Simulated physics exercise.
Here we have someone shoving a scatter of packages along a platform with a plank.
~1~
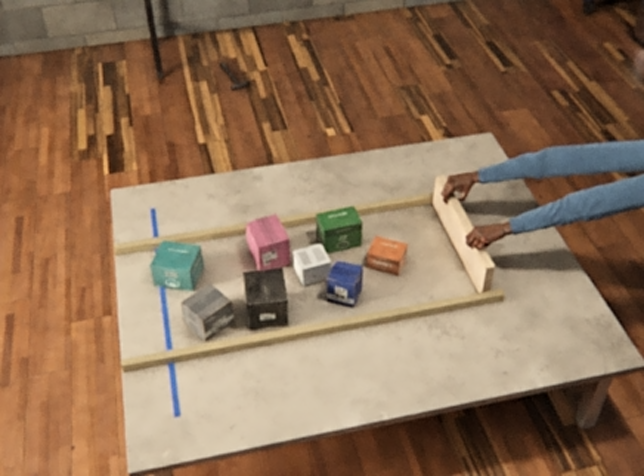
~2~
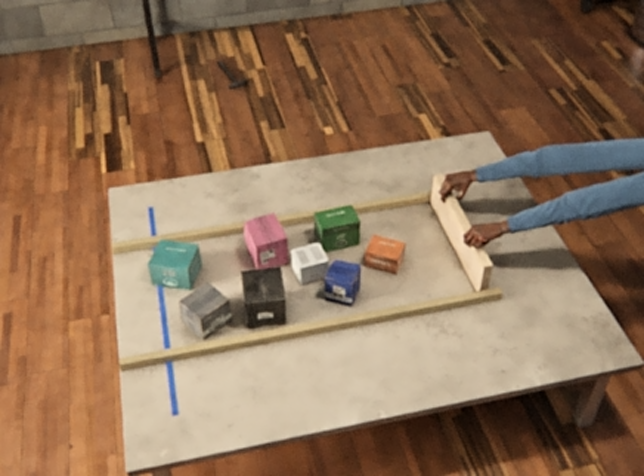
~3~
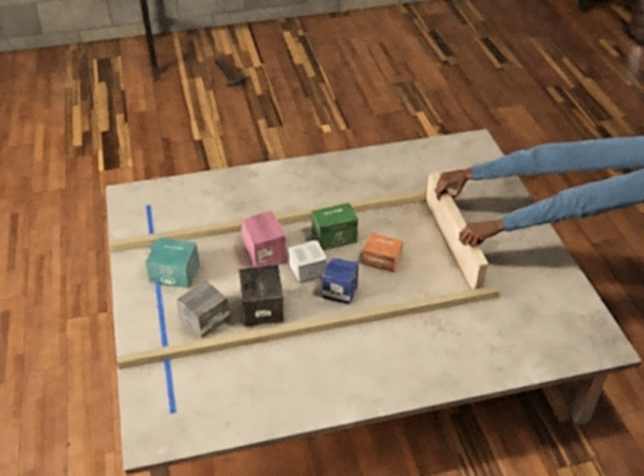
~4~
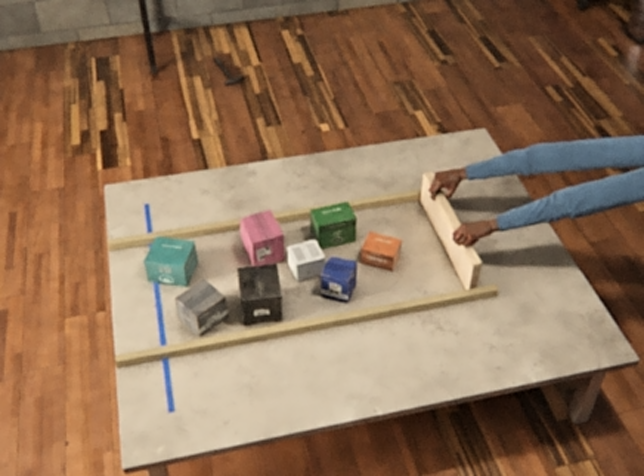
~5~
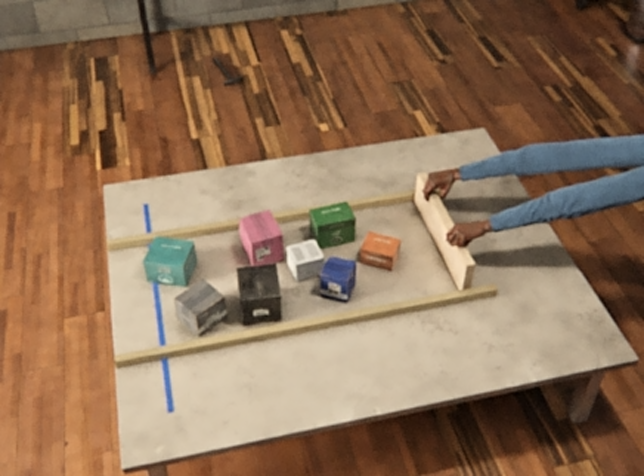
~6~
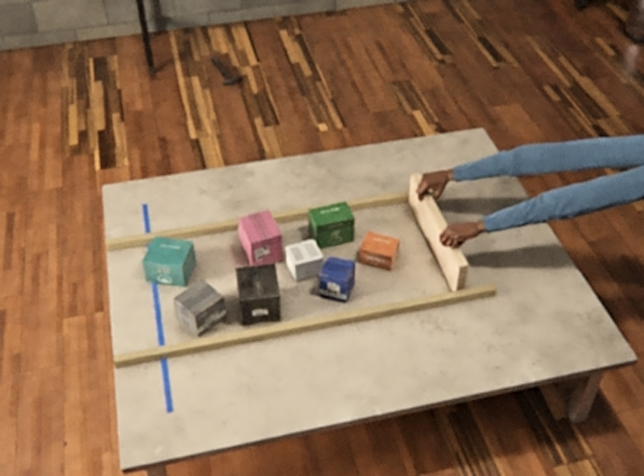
Hands pressing a wooden plank slowly leftward between two rails on a tabletop, with eight scattered coloured boxes sitting untouched ahead.
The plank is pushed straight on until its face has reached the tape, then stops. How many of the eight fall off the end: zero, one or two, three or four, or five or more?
As it turns out, the number that fall off is five or more.
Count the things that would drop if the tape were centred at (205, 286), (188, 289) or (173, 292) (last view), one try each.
It would be 1, 2 and 2.
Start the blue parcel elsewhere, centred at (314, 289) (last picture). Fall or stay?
Then it stays on.
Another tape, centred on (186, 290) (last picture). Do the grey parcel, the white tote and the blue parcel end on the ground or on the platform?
The grey parcel comes down, the white tote survives, the blue parcel stays on.
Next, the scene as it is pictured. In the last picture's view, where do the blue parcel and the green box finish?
Near (143, 321) and (129, 259).
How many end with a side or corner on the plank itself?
In contact: 3.
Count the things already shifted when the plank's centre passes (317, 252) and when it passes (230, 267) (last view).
5 and 8.
A little later, none off yet; turquoise box at rest near (170, 262); grey parcel at rest near (200, 308); black tote at rest near (259, 295).
Next, none off yet; turquoise box at rest near (170, 262); grey parcel shifted a little near (194, 309); black tote shifted a little near (238, 302).
Later still, none off yet; turquoise box shifted about its own width near (109, 275); grey parcel shifted well along near (121, 327); black tote shifted well along near (163, 318).
When it is over, the number that fall off is five or more; down, white tote, pink parcel, black tote, grey parcel and turquoise box.
